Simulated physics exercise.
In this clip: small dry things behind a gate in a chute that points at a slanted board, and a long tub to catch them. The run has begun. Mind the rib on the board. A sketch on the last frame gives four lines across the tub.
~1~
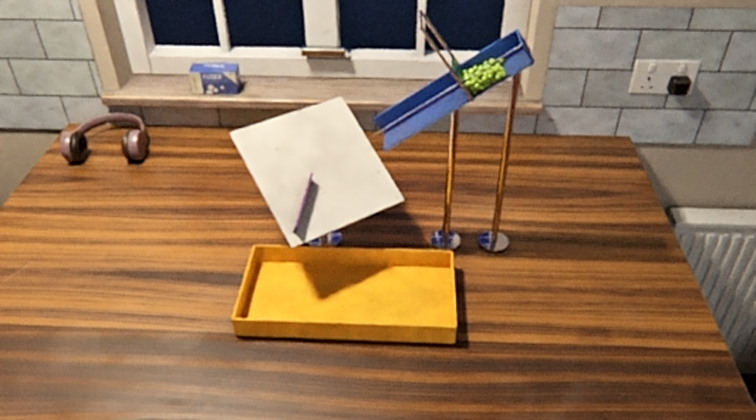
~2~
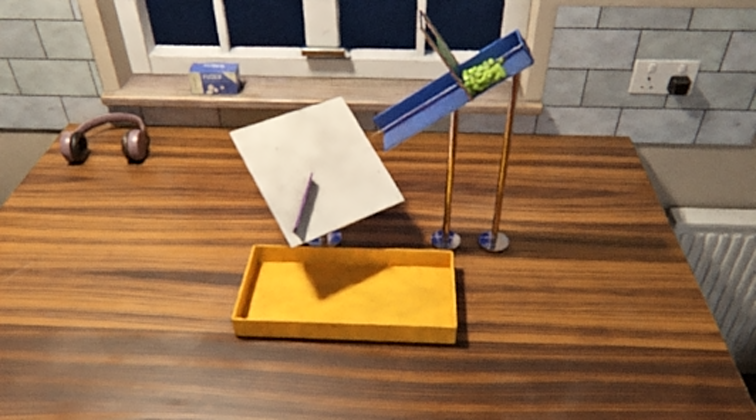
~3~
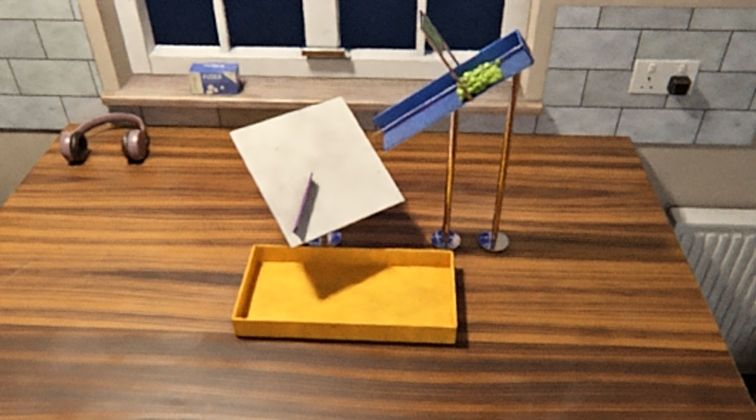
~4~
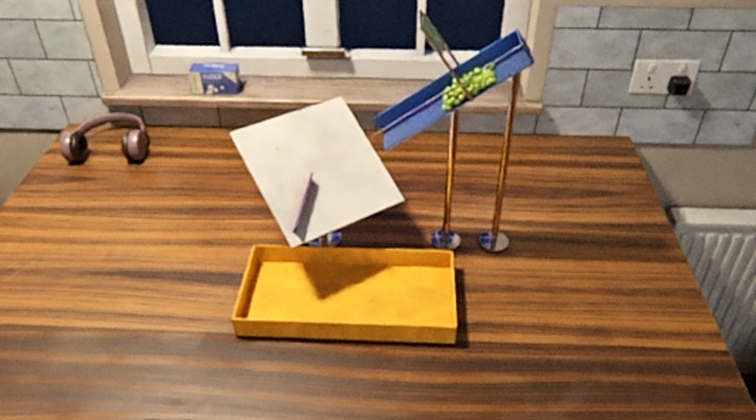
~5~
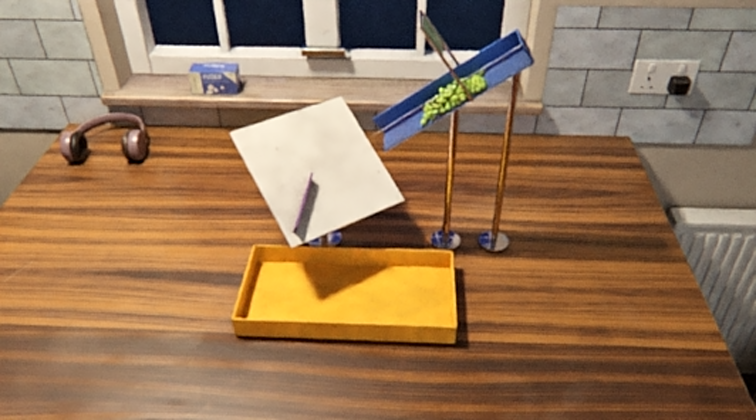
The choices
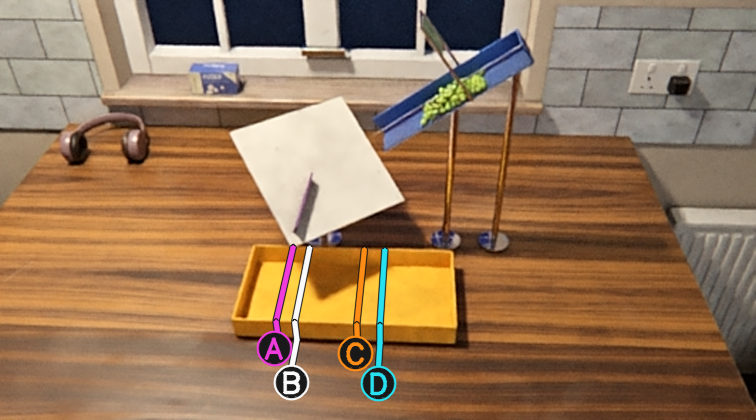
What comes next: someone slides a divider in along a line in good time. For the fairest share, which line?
I would pick line C.
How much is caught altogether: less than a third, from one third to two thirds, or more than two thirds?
About that: More than two thirds.
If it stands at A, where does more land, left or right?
Right.
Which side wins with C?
Left.
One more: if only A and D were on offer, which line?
D it is.
On the marked copy, line A crosses the front rim at (276, 320); line B crosses the front rim at (294, 321); line C crosses the front rim at (356, 323); line D crosses the front rim at (379, 324).
Choosing A, of what is caught, just a few on the left of the divider, almost all on the right.
Choosing B, of what is caught, about a tenth on the left of the divider, almost all on the right.
Choosing C, of what is caught, roughly two thirds on the left of the divider, roughly a third on the right.
Choosing D, of what is caught, the larger part on the left of the divider, about a tenth on the right.
